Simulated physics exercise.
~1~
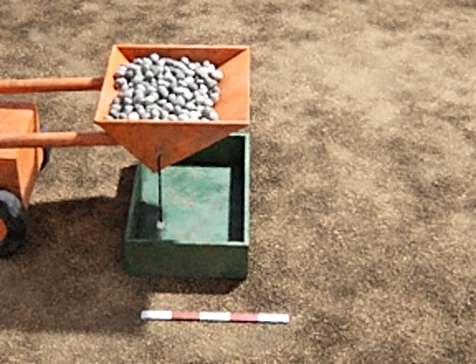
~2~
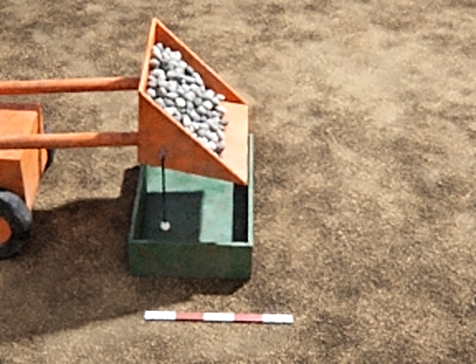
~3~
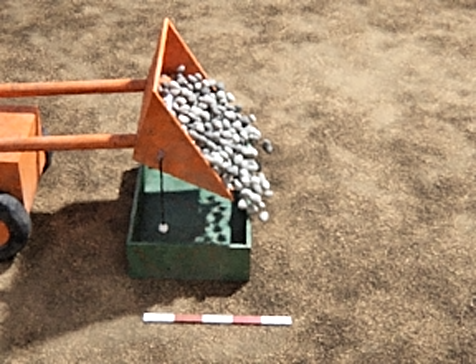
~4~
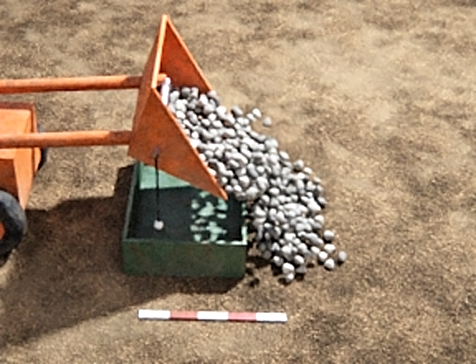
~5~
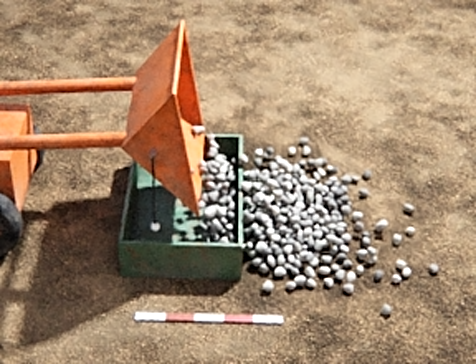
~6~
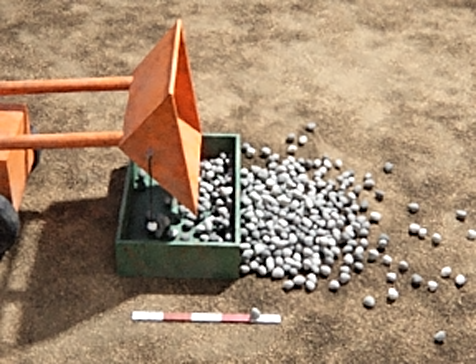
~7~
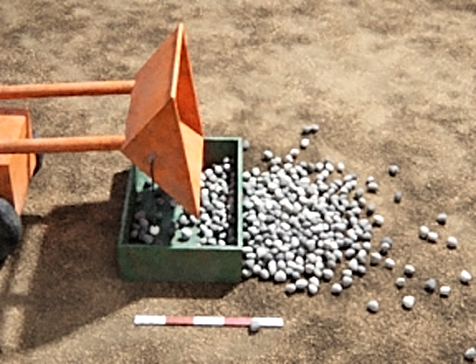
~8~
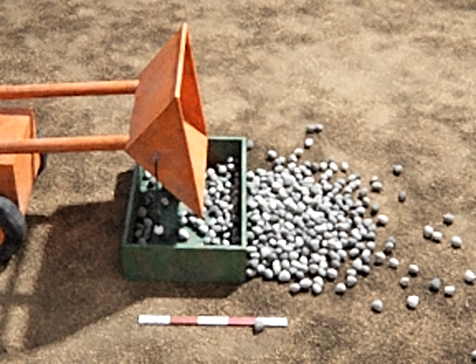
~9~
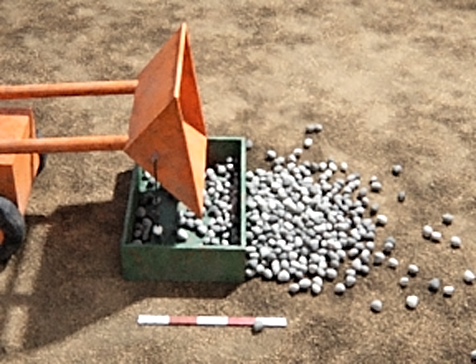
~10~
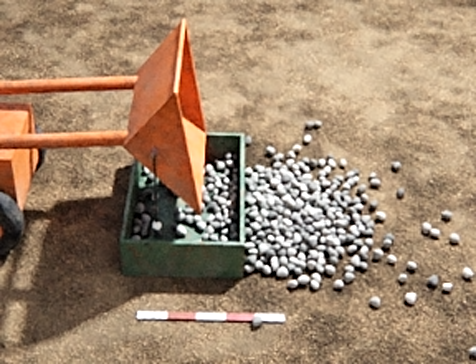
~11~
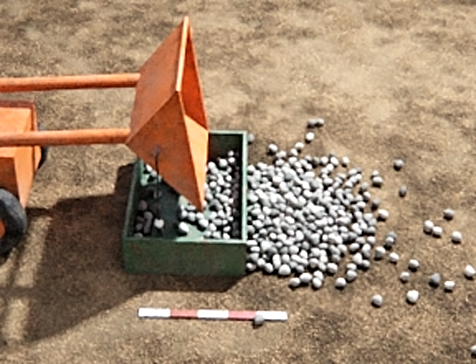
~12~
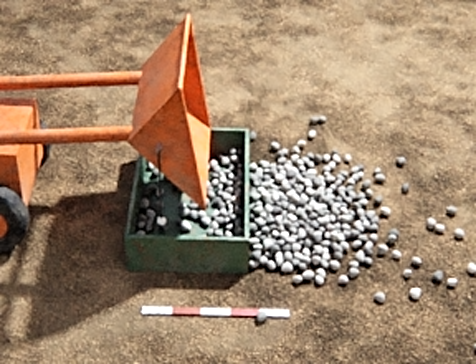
Orange loader bucket tipping grey stones over a green bin, some landing inside but most spilling onto the ground to the right.
